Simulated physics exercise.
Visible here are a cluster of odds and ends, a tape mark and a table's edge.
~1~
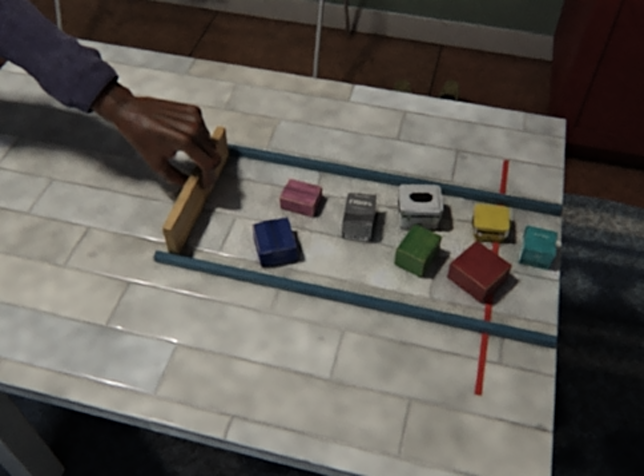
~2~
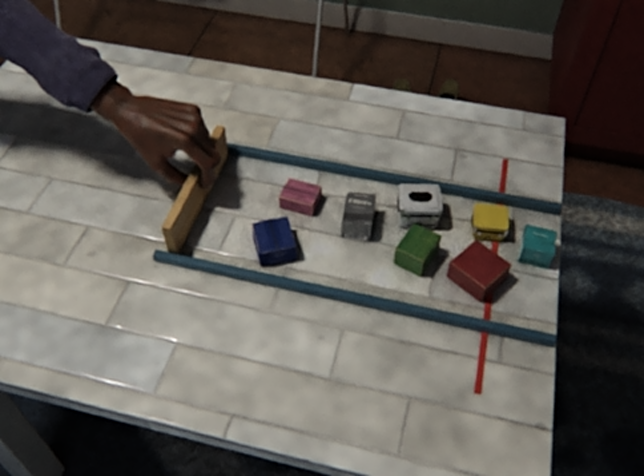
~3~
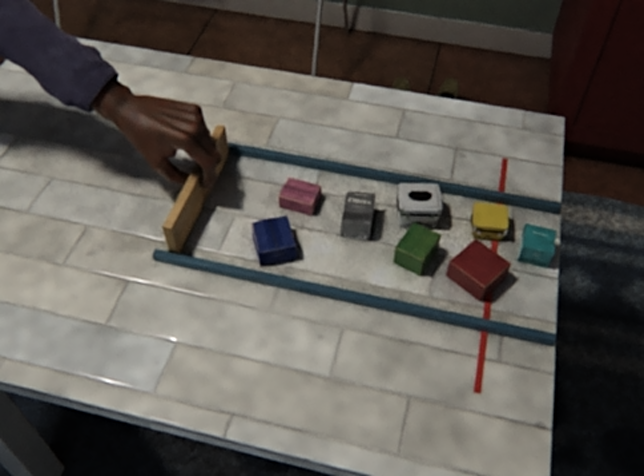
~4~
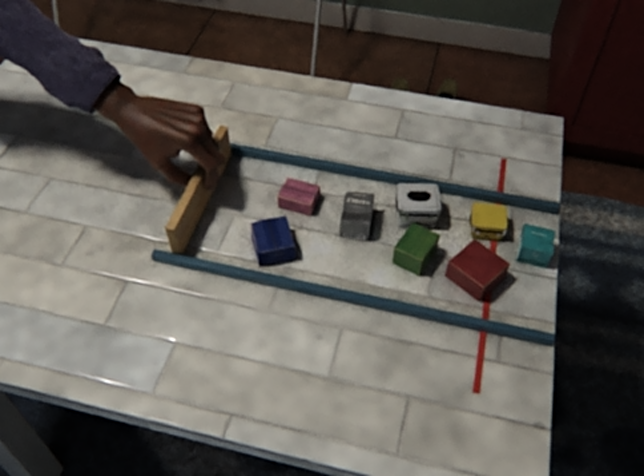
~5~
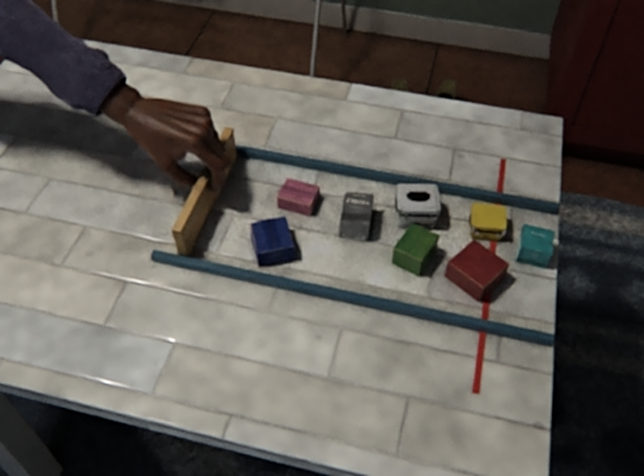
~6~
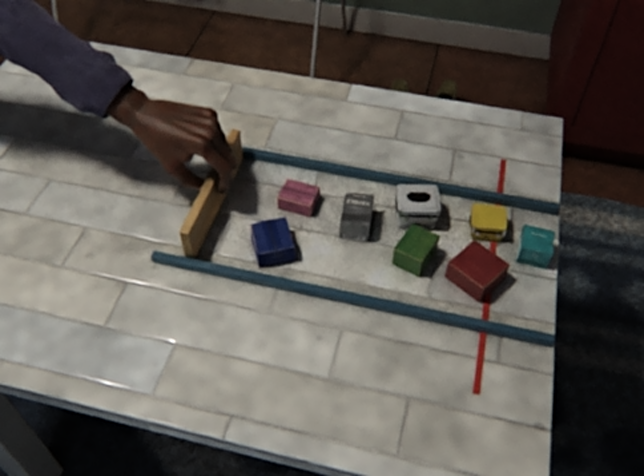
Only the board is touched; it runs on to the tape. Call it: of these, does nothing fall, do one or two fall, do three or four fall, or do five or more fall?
Three or four fall.
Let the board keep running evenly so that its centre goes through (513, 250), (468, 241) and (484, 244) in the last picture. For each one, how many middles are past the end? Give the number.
Going through the three places, I get 4, 2 and 2.
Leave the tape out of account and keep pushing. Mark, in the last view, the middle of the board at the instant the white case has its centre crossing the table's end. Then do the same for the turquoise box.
Near (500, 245), then near (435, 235).
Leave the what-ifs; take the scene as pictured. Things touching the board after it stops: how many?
Result: 3 in all.
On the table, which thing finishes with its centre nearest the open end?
Closest in the end is the white case.
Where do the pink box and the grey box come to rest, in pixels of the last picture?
Around (516, 213) and around (521, 241).
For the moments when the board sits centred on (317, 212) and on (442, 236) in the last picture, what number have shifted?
3 at one spot and 8 at the other.
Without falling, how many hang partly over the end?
That comes to 1 of them.
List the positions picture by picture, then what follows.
The first picture shows turquoise box (538, 248); yellow case (490, 224); red block (479, 272); board (198, 189); tape (494, 261).
The second picture shows yellow case (489, 223); grey box (359, 216).
The third picture shows red block (478, 270); board (199, 187).
The fourth picture shows turquoise box (536, 246); green block (416, 249).
The fifth picture shows yellow case (487, 223); white case (417, 206).
The sixth picture shows turquoise box (536, 247); yellow case (487, 223); red block (477, 271); board (214, 192); tape (492, 260).
Soon after, none off yet; turquoise box at rest near (536, 247); yellow case at rest near (487, 223); red block at rest near (477, 271).
Then, none off yet; turquoise box at rest near (536, 247); yellow case moved a little near (505, 226); red block moving near (483, 274).
At rest, the number that fall off is three or four; fallen, red block, yellow case and turquoise box.
